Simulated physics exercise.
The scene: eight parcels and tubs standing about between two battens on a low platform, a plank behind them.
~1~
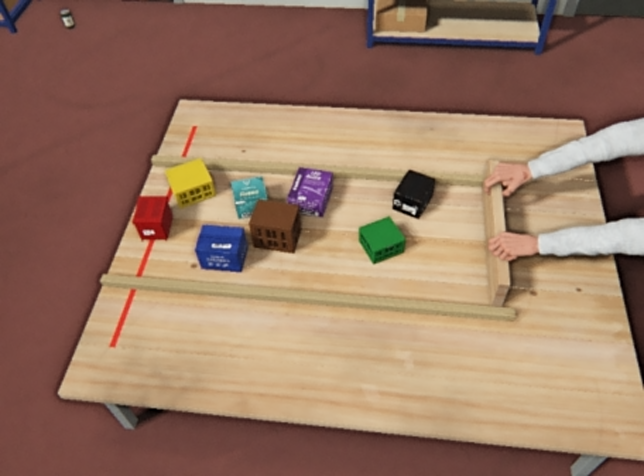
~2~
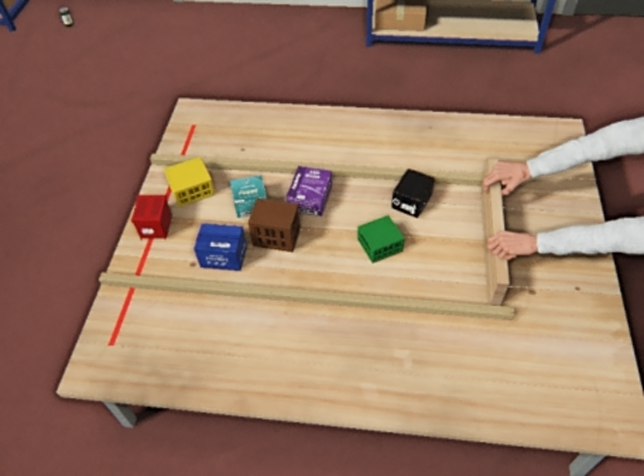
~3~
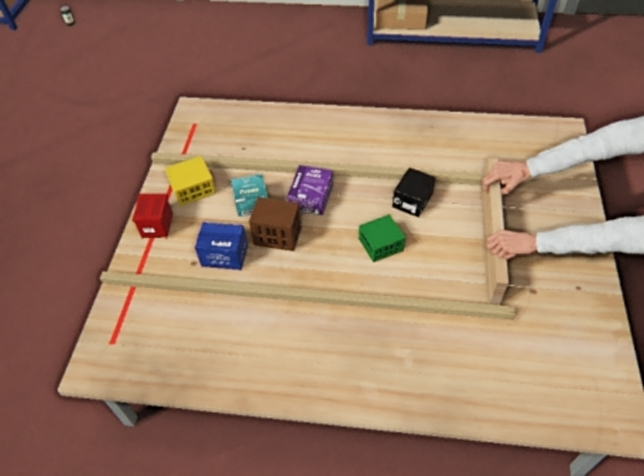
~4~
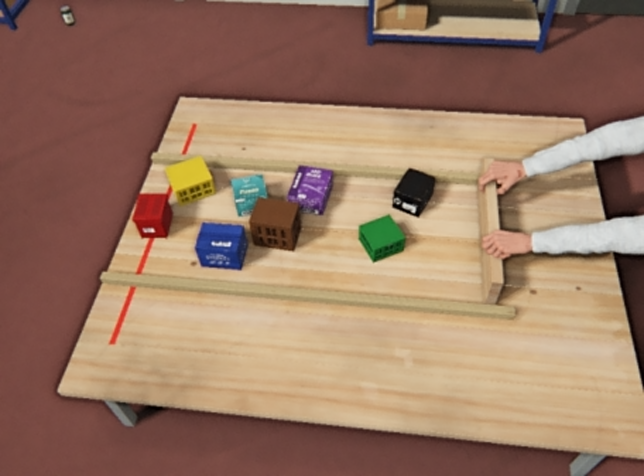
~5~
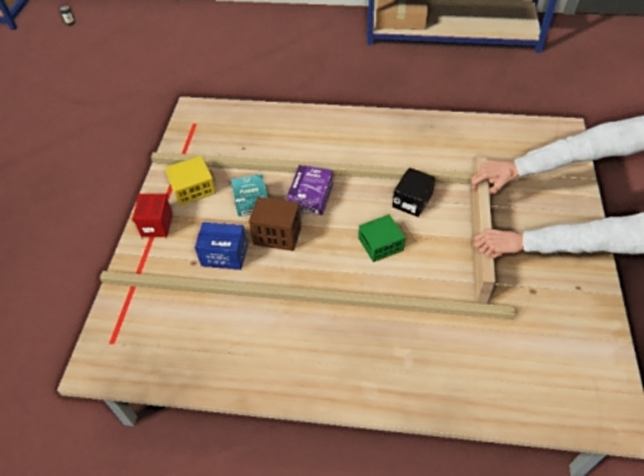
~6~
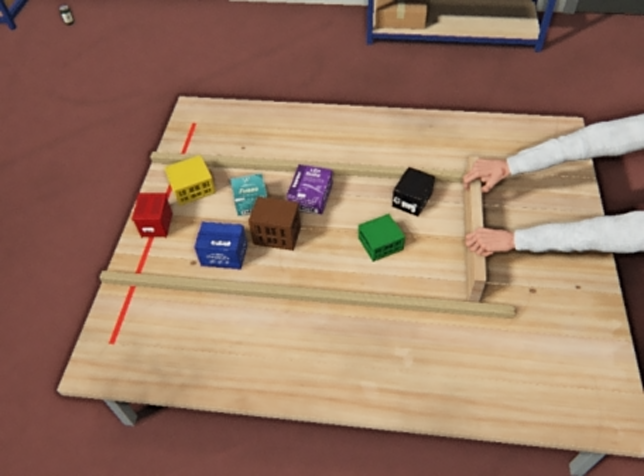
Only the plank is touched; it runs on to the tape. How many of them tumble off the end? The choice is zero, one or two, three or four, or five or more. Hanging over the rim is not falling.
The number that fall off is five or more.
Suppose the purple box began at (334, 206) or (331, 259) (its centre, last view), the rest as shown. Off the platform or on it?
Place by place, it goes over; survives.
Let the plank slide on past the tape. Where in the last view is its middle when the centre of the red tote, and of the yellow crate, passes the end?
About (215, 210), and (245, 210) for the other.
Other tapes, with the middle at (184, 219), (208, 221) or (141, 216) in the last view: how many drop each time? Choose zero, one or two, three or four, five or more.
In that order: Three or four; either three or four; five or more.
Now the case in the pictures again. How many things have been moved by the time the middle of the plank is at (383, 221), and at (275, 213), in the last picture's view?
First 2, then 7.
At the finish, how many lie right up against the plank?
That makes 3.
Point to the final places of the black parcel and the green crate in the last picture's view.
The black parcel stops around (155, 177); the green crate around (140, 212).
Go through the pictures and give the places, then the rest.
Red tote (154, 219); yellow crate (191, 183); blue parcel (222, 249); plank (495, 231); tape (160, 221), in the first frame.
Yellow crate (190, 182); brown crate (275, 225), in the second frame.
Blue parcel (222, 246); black parcel (414, 192), in the third frame.
Red tote (154, 216); turquoise box (250, 196), in the fourth frame.
Yellow crate (191, 181); plank (481, 228), in the fifth frame.
Red tote (153, 216); yellow crate (190, 180); blue parcel (222, 246); plank (473, 227); tape (159, 217), in the sixth frame.
A little later, none off yet; red tote at rest near (153, 216); yellow crate at rest near (190, 180); blue parcel at rest near (222, 246).
Next, none off yet; red tote at rest near (153, 216); yellow crate shifted a little near (179, 179); blue parcel shifted about its own width near (193, 250).
Later still, one off so far; red tote shifted about its own width near (124, 213); yellow crate dropping near (132, 195); blue parcel shifted about its own width near (174, 251).
When it is over, the number that fall off is five or more; down, purple box, brown crate, turquoise box, yellow crate and red tote.
